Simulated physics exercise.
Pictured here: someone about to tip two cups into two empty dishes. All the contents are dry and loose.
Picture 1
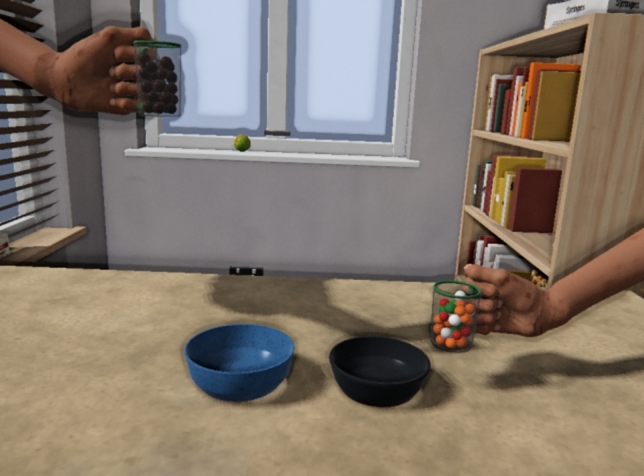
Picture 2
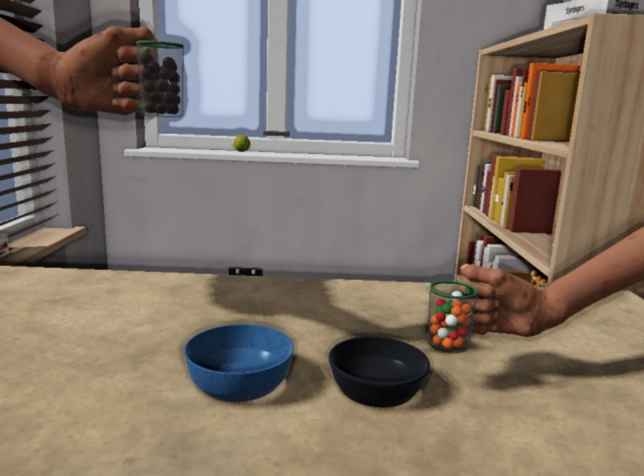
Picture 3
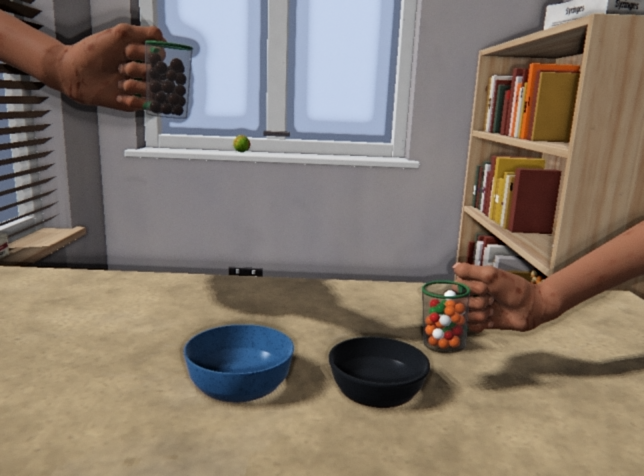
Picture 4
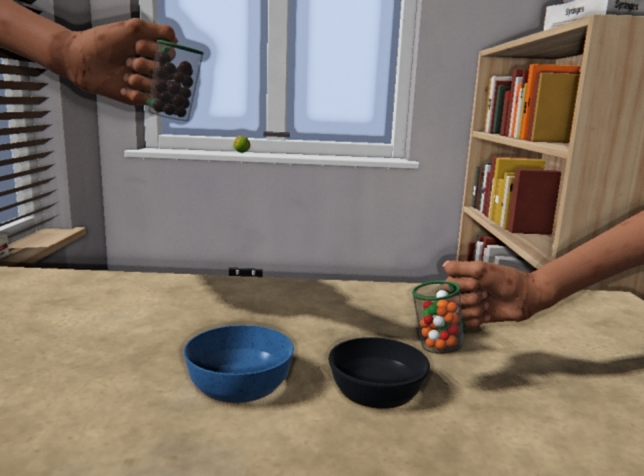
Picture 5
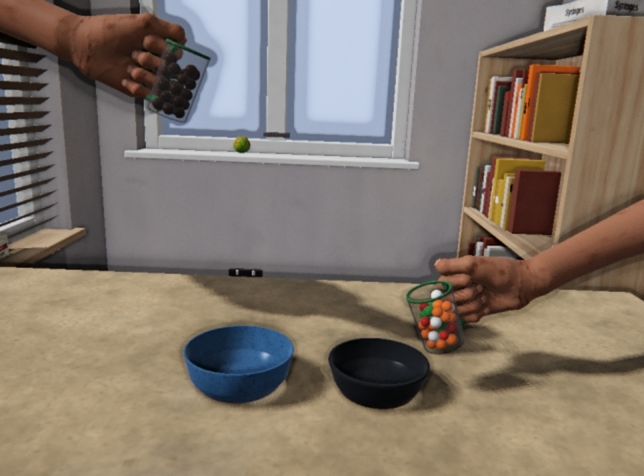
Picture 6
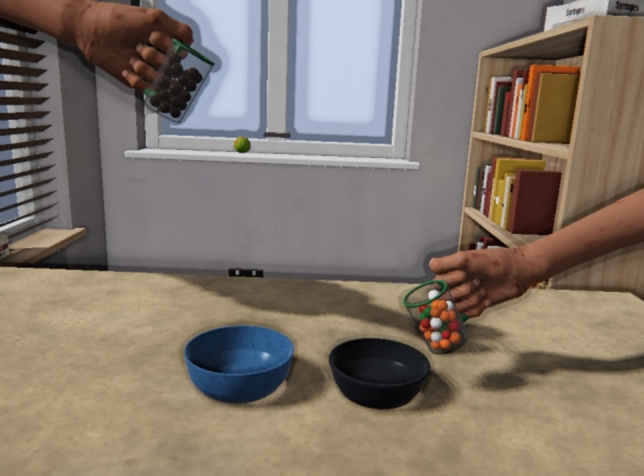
The clip shows two hands holding clear cups, one of dark balls raised at left and one of colorful beads lower at right, above a table with blue and black bowls; both cups shift slightly inward and gradually tilt.
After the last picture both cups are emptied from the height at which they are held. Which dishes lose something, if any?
Well, the left one has a few land outside and the right one gets every bit.
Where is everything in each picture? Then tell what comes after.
In the first frame, left dish at (231, 377), empty; left cup at (159, 80), holding chocolate balls, high above its dish; right dish at (384, 387), empty; right cup at (454, 316), holding round plastic beads, just above its dish.
In the second frame, left cup at (162, 81), upright; right cup at (451, 317), upright.
In the third frame, left cup at (168, 81), tipped 4°; right cup at (445, 317), tipped 4°.
In the fourth frame, left cup at (175, 82), tipped 12°; right cup at (439, 317), tipped 12°.
In the fifth frame, left cup at (178, 83), tipped 21°; right cup at (436, 318), tipped 21°.
In the sixth frame, left dish at (230, 379); left cup at (178, 83), tipped 29°; right dish at (384, 389); right cup at (437, 318), tipped 29°.
Then, 0.25 s past the last view, left, all still in the cup; right, all still in the cup.
Then, 0.56 s past the last view, left, all still in the cup; right, all still in the cup.
Then, 0.89 s past the last view, left, about two thirds still in the cup, about a third in the air; right, about two thirds still in the cup, about a third in the dish, a small part in the air.
Finally, left, most in the dish, about a quarter outside the dish; right, all in the dish, none outside the dish.
